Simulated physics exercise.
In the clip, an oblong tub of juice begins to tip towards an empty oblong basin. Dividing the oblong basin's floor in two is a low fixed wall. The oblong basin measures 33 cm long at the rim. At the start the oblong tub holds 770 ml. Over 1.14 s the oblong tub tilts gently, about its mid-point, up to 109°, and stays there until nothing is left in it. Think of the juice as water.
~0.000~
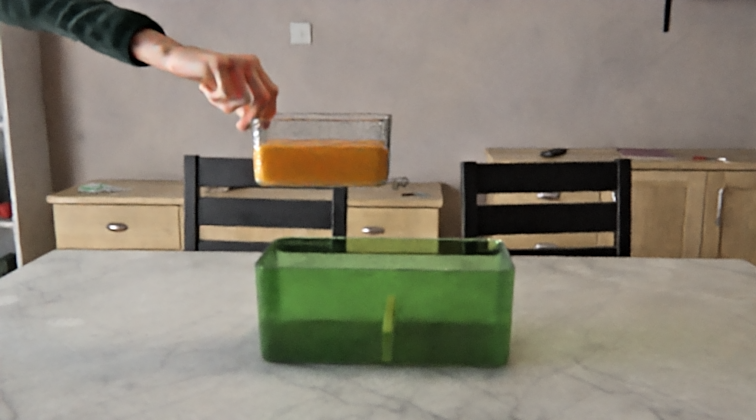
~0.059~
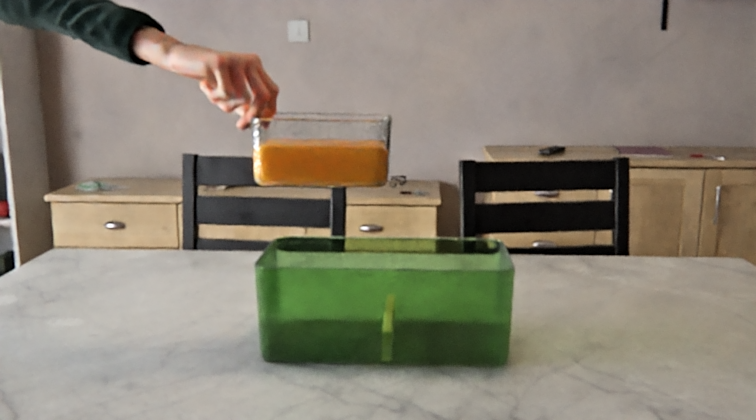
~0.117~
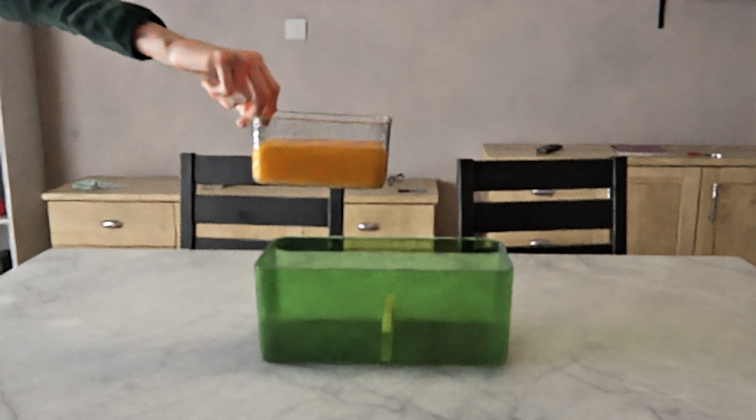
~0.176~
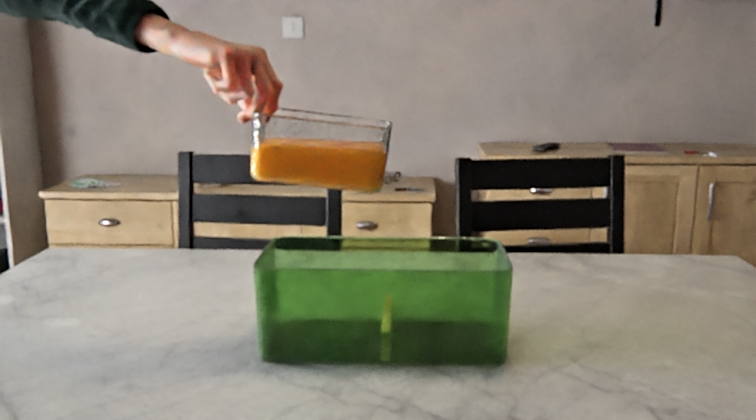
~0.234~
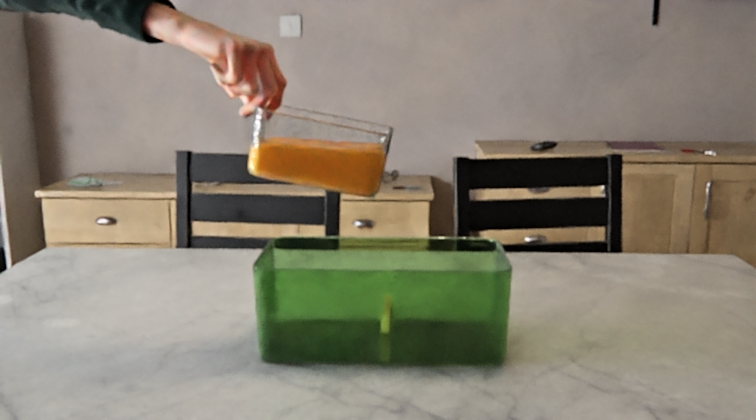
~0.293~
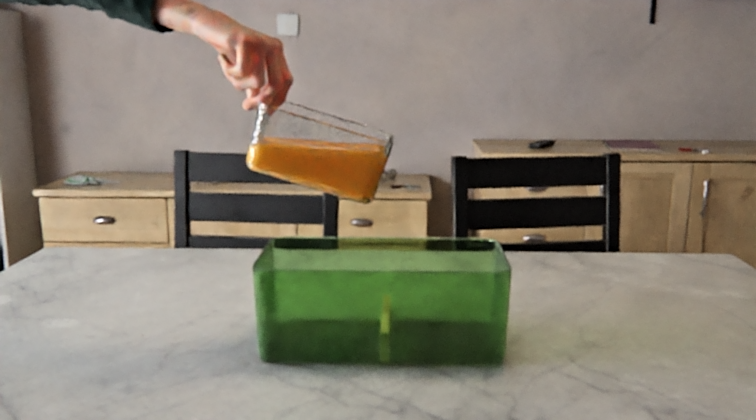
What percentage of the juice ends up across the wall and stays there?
About 76 per cent.
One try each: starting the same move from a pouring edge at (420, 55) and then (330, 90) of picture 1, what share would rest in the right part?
Try 1: 80 %; try 2: 40 %.
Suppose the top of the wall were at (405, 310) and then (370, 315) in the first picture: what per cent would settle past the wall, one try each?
It comes to 65 per cent, and then 95 per cent.
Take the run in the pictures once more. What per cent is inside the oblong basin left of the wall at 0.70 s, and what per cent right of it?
Left roughly 0, right roughly 18.
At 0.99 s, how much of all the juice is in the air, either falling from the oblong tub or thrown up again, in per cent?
Airborne share: Near 9 %.
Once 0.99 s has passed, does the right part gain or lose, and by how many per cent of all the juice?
It rises by about 5.
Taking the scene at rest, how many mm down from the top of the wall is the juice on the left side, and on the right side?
Left: Roughly 34 mm; right: Roughly 16 mm.
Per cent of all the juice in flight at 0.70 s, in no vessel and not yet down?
It comes to roughly 36 per cent.
By 0.70 s the tilt is 73° and 45 per cent is still to pour, 0 is left of the wall and 19 right of it.
By 0.99 s the tilt is 105° and 10 per cent is still to pour, 10 is left of the wall and 71 right of it.
By 1.30 s the tilt is 109° and 0 per cent is still to pour, 22 is left of the wall and 76 right of it.
By 1.64 s the tilt is 109° and 0 per cent is still to pour, 23 is left of the wall and 76 right of it.
At rest 23 per cent lies left of the wall, 76 right of it and 1 outside.
